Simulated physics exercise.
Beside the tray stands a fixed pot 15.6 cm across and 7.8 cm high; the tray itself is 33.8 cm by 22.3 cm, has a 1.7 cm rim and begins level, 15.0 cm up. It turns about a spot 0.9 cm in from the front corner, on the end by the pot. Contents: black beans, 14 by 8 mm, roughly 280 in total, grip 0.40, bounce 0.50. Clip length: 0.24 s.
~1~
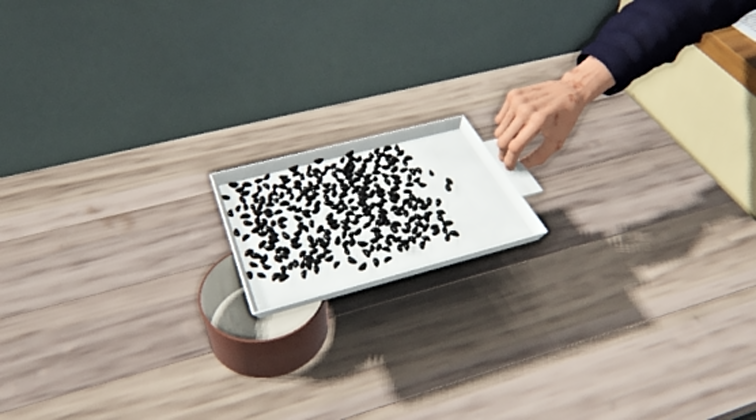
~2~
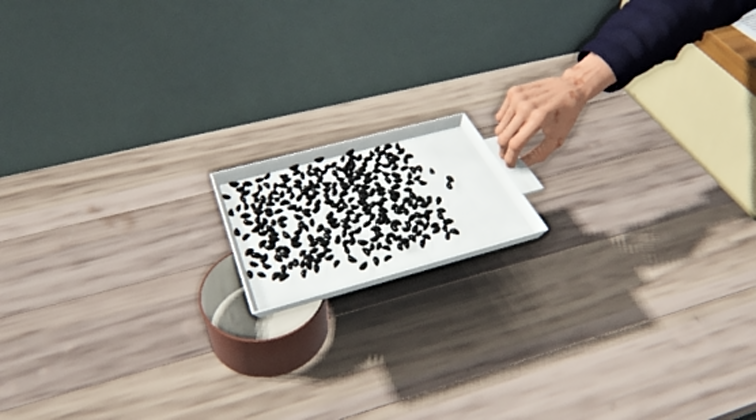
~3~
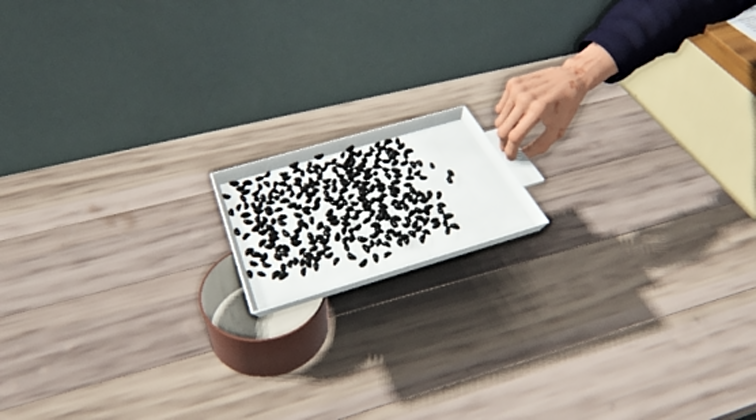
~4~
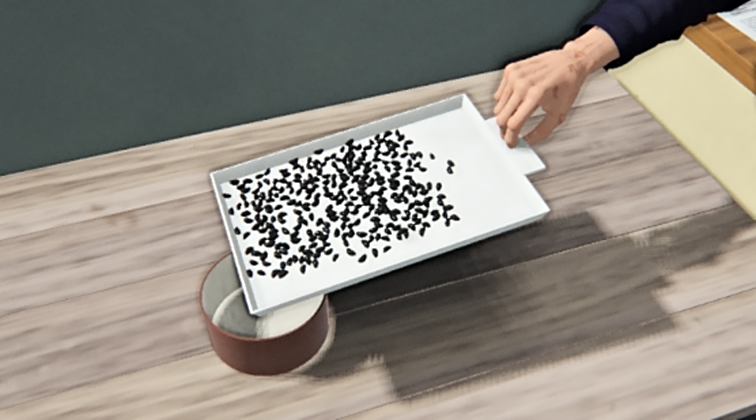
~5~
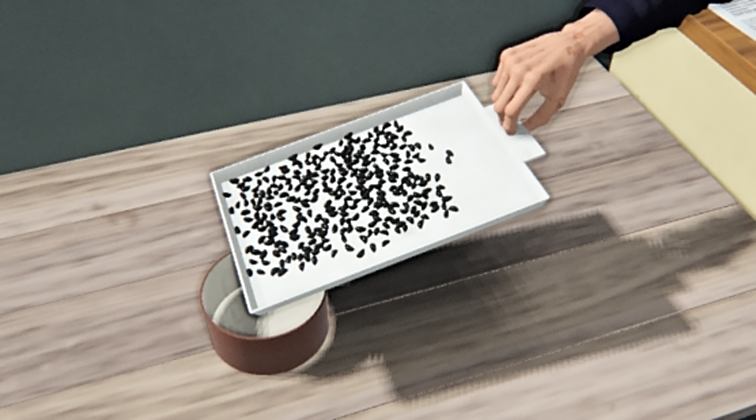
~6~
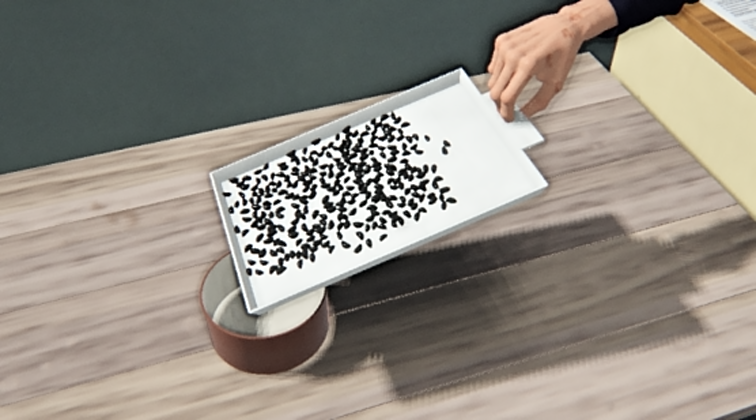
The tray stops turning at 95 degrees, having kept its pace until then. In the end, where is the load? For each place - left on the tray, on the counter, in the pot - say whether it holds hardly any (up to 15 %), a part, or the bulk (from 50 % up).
Tray: Hardly any; counter: The bulk; pot: A part.
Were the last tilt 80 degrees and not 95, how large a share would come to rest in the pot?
Roughly 35 percent.
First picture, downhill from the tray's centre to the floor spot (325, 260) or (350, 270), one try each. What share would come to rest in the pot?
That would be close to 0 per cent, then close to 0 per cent.
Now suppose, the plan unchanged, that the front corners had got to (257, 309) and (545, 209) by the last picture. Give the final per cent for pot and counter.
In the pot: 0 per cent; on the counter: 100 per cent.
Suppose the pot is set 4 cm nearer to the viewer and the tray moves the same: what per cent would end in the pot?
I'd say some 35 per cent would end up there.
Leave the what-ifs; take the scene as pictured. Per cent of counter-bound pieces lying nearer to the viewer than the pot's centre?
Share: Some 40 %.
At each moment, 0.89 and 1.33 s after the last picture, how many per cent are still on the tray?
In order, near 30 and near 0.
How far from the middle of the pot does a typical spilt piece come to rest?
I'd say around 16 centimetres.
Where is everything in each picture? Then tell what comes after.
The first picture shows tray tilt 0 degrees, front corners at (258, 307) and (539, 229); middle of the pieces at (341, 211); pot at (263, 290).
The second picture shows tray tilt 1 degrees, front corners at (258, 307) and (540, 227); middle of the pieces at (341, 209).
The third picture shows tray tilt 3 degrees, front corners at (257, 307) and (540, 219); middle of the pieces at (341, 206).
The fourth picture shows tray tilt 6 degrees, front corners at (256, 306) and (541, 208), lowest corner left front; middle of the pieces at (340, 202).
The fifth picture shows tray tilt 10 degrees, front corners at (255, 306) and (541, 195), lowest corner left front; middle of the pieces at (343, 192).
The sixth picture shows tray tilt 13 degrees, front corners at (254, 305) and (539, 183), lowest corner left front; middle of the pieces at (341, 188); pot at (264, 287).
Then, 0.53 s after the last picture, tilt 52 degrees; the tray holds 95 %, the pot 0 %.
Then, 0.89 s after the last picture, tilt 78 degrees; the tray holds 30 %, the pot 15 %.
Then, 1.33 s after the last picture, tilt 95 degrees; the tray holds 0 %, the pot 35 %.
In the end, tray 0 %, counter 65 %, pot 35 %.
